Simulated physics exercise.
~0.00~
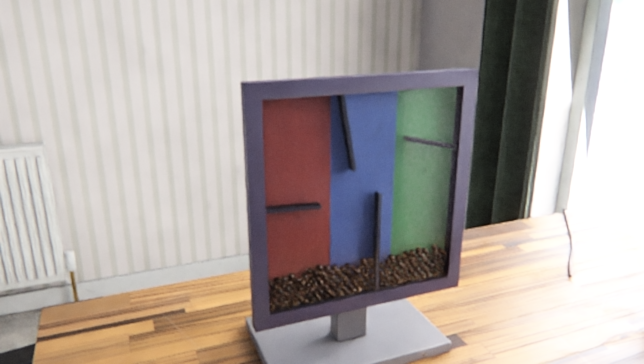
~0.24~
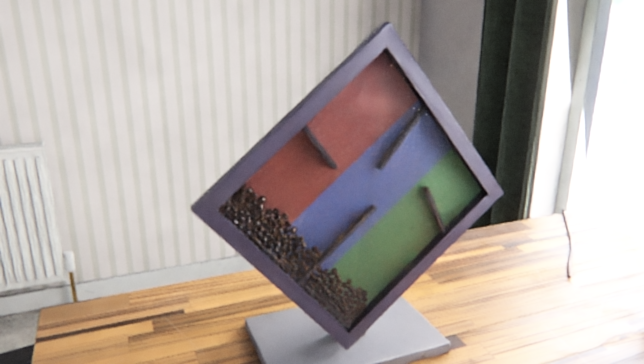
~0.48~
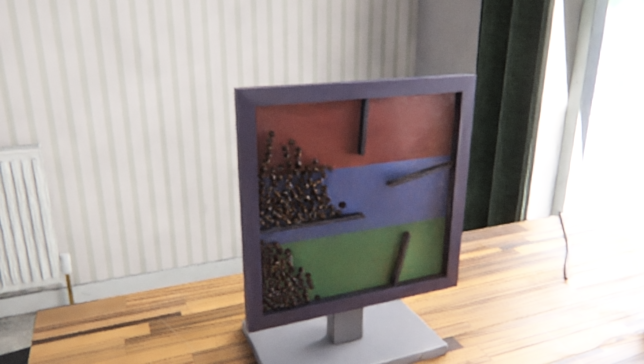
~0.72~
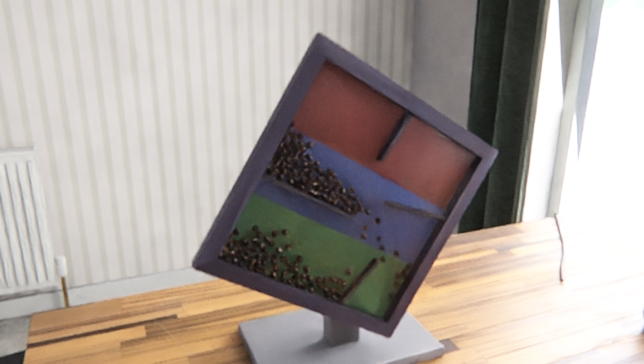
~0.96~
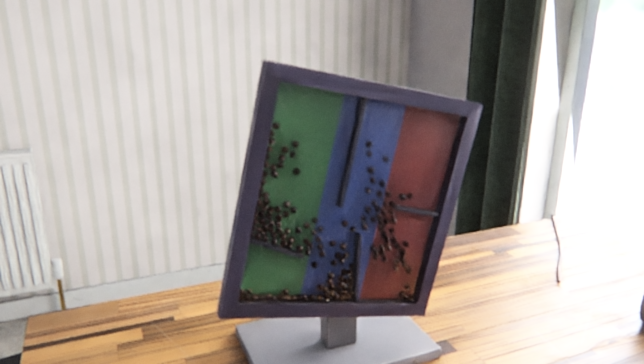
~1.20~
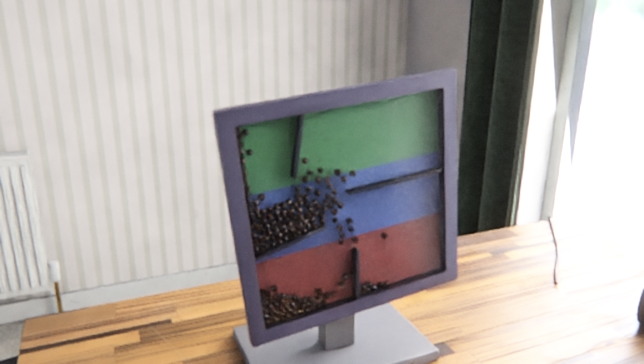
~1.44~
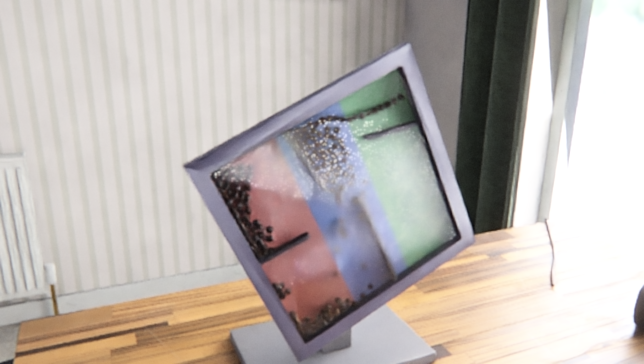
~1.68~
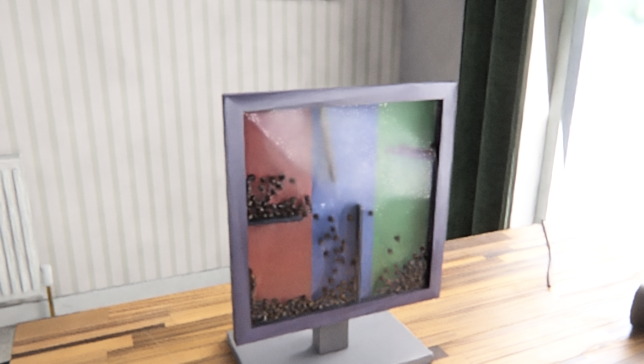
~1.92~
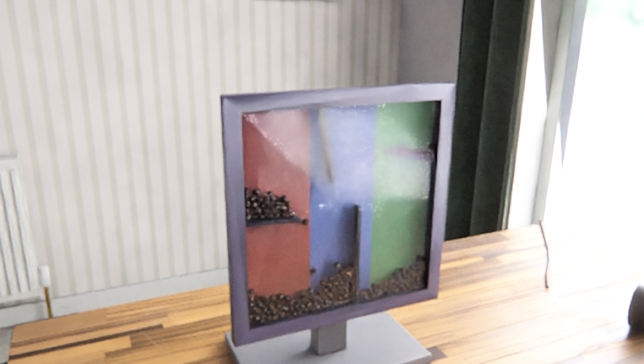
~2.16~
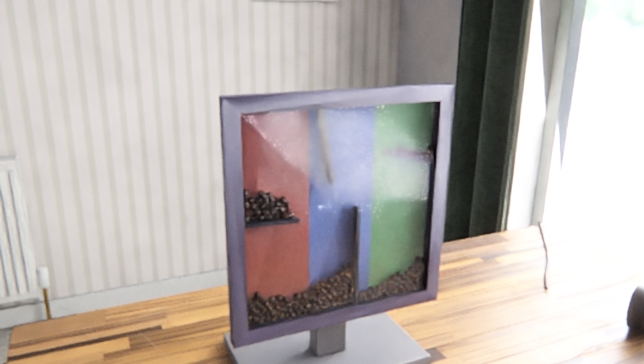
A square framed case of small dark pellets turned clockwise on its stand until it was upright again, the pellets tumbling across its red, blue and green strips, and finished with some on a ledge in the red and the rest along the bottom.
